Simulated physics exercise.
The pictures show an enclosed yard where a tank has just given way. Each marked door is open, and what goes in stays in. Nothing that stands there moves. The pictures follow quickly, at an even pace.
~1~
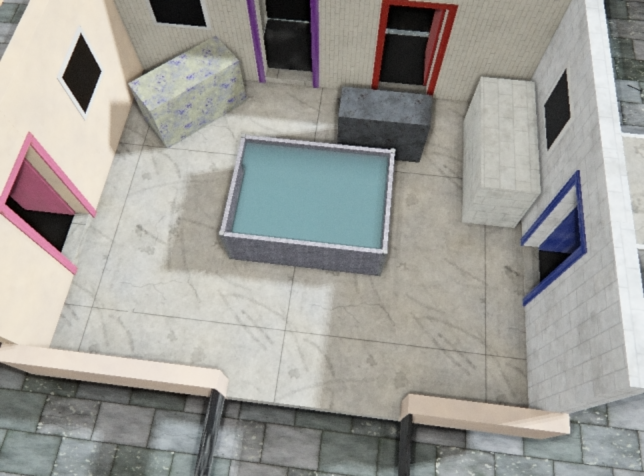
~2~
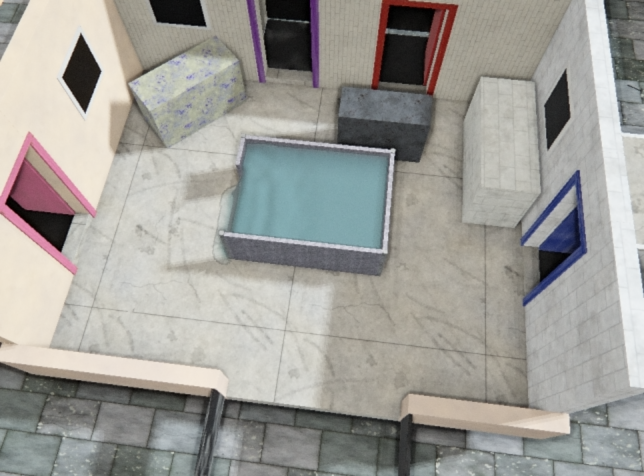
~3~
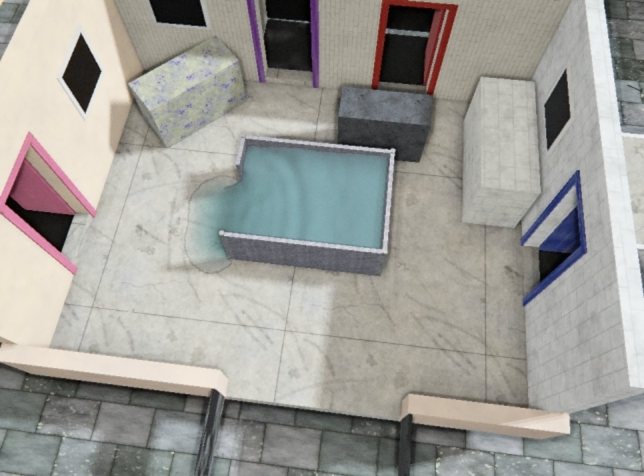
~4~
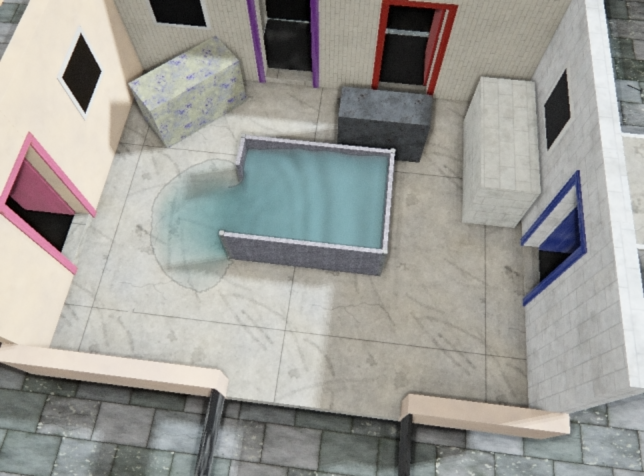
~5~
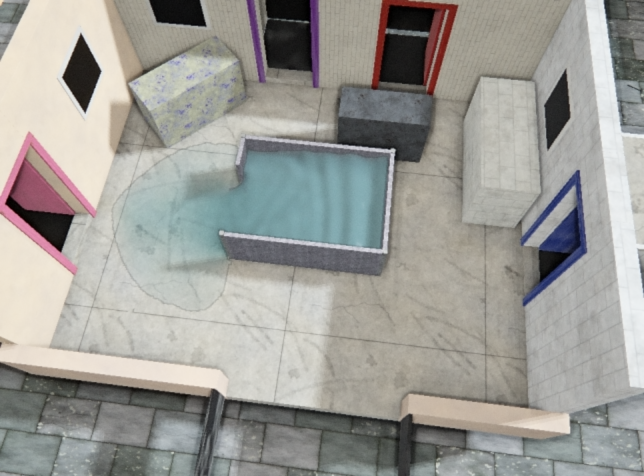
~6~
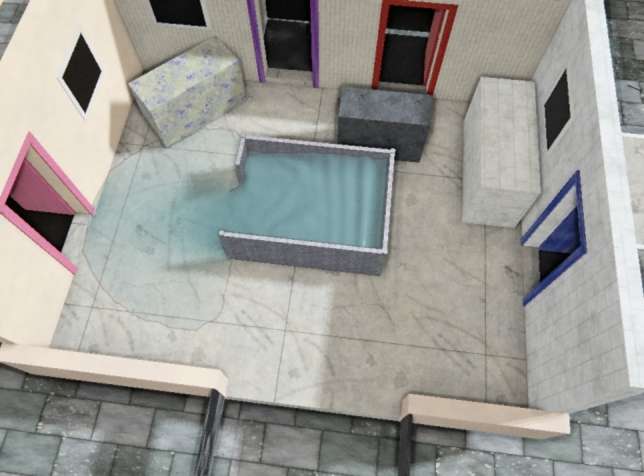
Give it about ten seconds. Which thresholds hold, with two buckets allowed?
In the end: The blue door takes more than that; the pink door takes more than that; the red door stays under that; the purple door stays under that.
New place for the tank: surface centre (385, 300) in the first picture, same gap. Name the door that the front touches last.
Last comes the door marked blue.
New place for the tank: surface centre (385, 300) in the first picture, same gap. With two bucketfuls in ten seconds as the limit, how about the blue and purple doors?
Then: Blue keeps below it, purple holds.
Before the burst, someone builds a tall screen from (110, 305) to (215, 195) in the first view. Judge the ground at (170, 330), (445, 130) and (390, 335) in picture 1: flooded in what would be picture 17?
One after the other: Awash, clear, not flooded.
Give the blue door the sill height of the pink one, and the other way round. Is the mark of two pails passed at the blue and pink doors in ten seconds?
My reading: Blue takes less, pink takes more.
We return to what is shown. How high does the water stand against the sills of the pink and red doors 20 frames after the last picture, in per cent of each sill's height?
Near 180 and 0 in a hundred.
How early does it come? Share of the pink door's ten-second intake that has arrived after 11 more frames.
Close to 55 %.
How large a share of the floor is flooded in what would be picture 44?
About 85 per cent.
A moment on, water covers 30 % of the floor; the blue door not reached, the pink door far over two buckets in, the red door not reached, the purple door not reached.
Next, water covers 35 % of the floor; the blue door not reached, the pink door far over two buckets in, the red door not reached, the purple door not reached.
Then, water covers 50 % of the floor; the blue door not reached, the pink door far over two buckets in, the red door not reached, the purple door wet at the sill, nothing in.
Later, water covers 85 % of the floor; the blue door under two buckets in, the pink door far over two buckets in, the red door wet at the sill, nothing in, the purple door wet at the sill, nothing in.
In the end, water covers 100 % of the floor; the blue door over two buckets in, the pink door far over two buckets in, the red door under two buckets in, the purple door wet at the sill, nothing in.
